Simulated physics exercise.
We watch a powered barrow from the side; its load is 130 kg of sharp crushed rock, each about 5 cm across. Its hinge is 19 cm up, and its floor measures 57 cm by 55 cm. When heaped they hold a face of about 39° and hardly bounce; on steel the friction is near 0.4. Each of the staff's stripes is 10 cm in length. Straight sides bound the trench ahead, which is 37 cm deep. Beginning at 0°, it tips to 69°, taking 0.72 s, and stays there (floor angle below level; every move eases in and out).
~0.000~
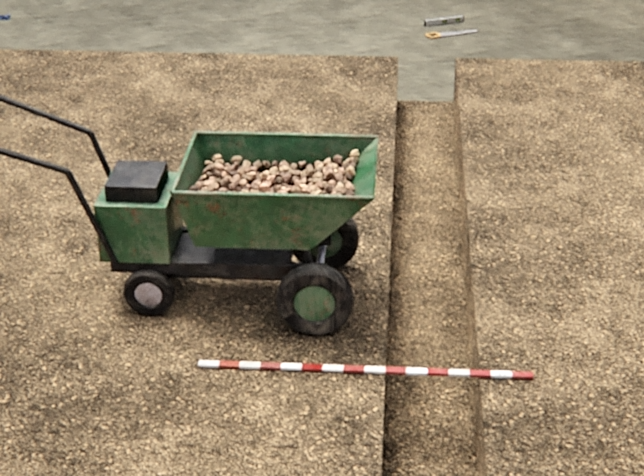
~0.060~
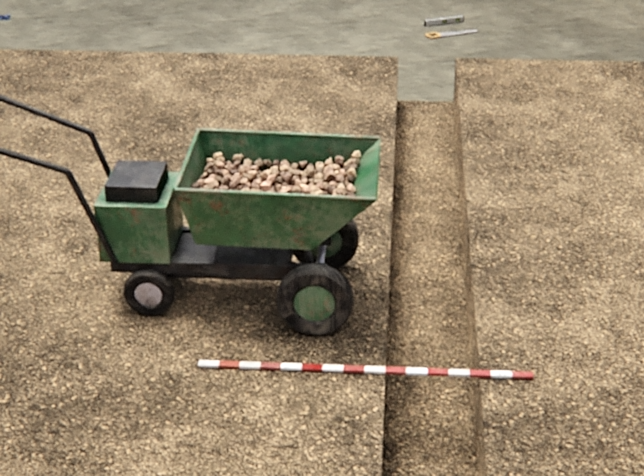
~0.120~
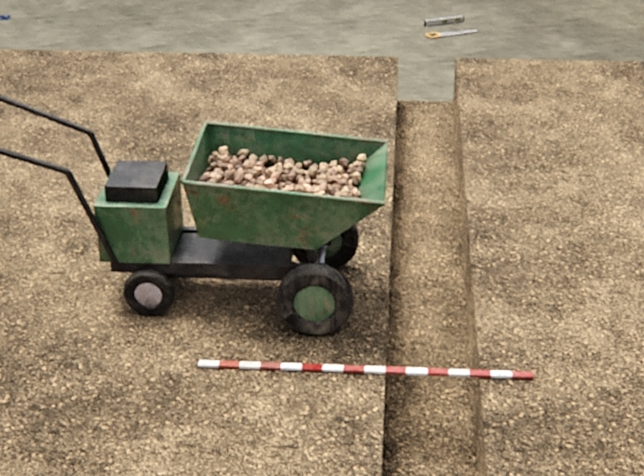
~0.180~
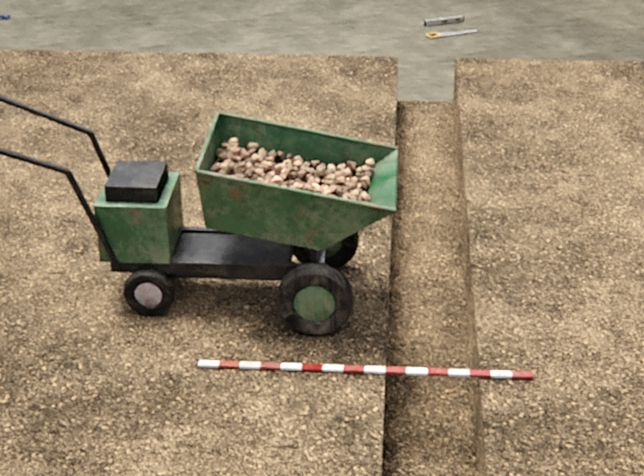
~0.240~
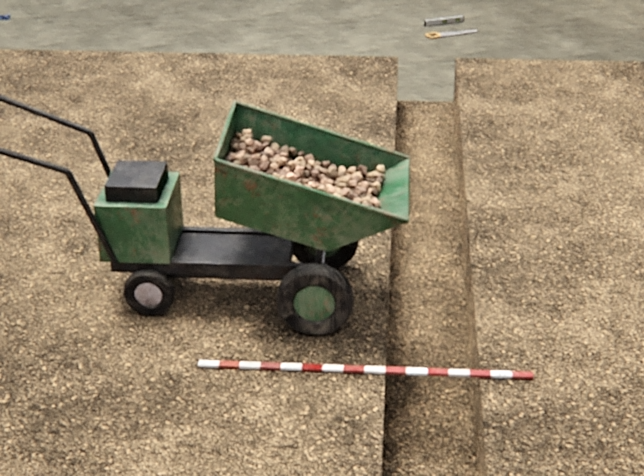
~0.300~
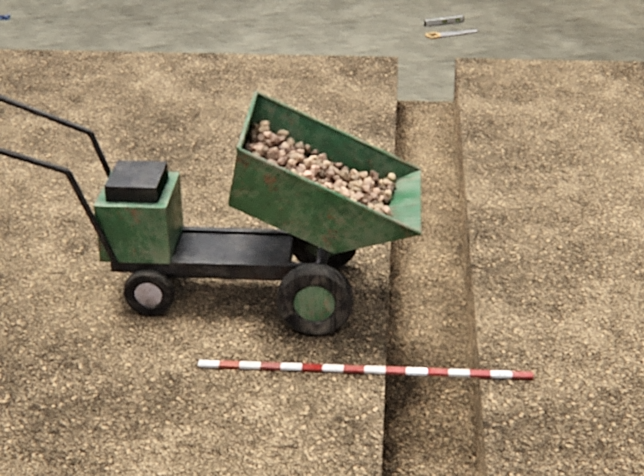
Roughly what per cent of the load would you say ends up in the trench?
I'd say 57 per cent ends up in the trench.
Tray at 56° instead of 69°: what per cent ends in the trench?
Roughly 20%.
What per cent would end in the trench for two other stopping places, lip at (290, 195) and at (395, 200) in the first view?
Result: Close to 95 then close to 10 per cent.
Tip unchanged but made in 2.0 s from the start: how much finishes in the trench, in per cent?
About 75 percent, I'd say.
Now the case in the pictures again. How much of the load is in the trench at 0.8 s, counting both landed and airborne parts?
I'd say near 10 per cent at that time.
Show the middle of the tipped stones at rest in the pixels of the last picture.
Roughly at pixel (468, 338).
After 0.5 s the floor is at 58°; 100 % in the tray; the foremost stones are at (424, 256).
After 0.8 s the floor is at 69°; 88 % in the tray, 8 % in the trench, 4 % past the trench; the foremost stones are at (492, 310).
After 1.2 s the floor is at 69°; 31 % in the tray, 25 % in the trench, 44 % past the trench; the foremost stones are at (620, 300).
After 3.1 s the floor is at 69°; 0 % in the tray, 57 % in the trench, 43 % past the trench; the foremost stones are past the picture's edge.
